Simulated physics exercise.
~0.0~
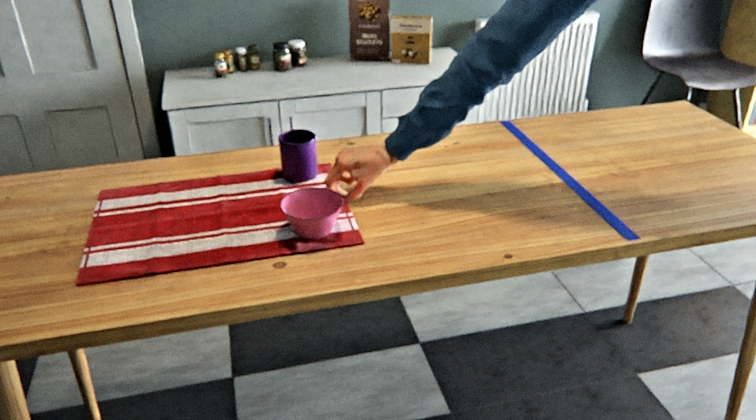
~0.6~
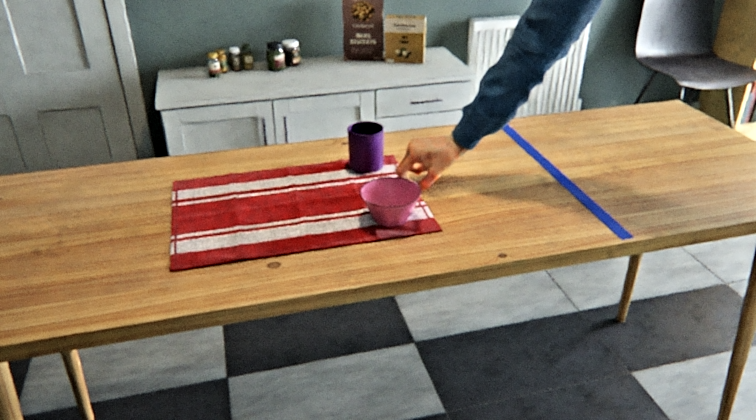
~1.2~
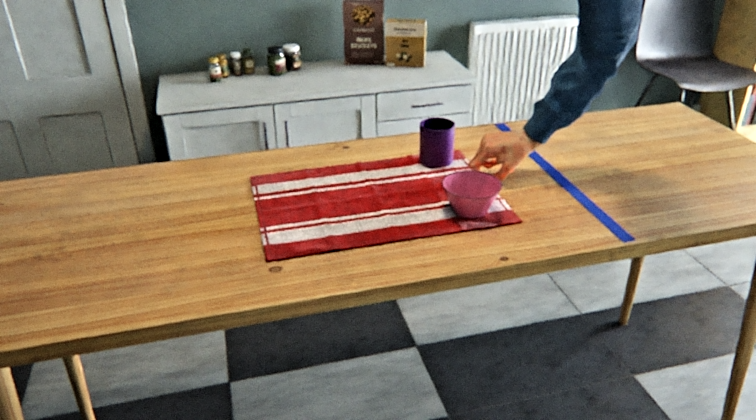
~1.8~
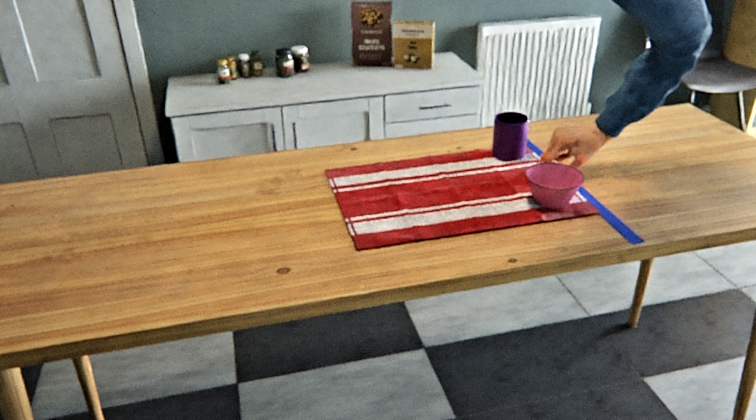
On a wooden table, a hand pulling a red striped place mat carrying a purple mug and pink bowl rightward to blue tape.
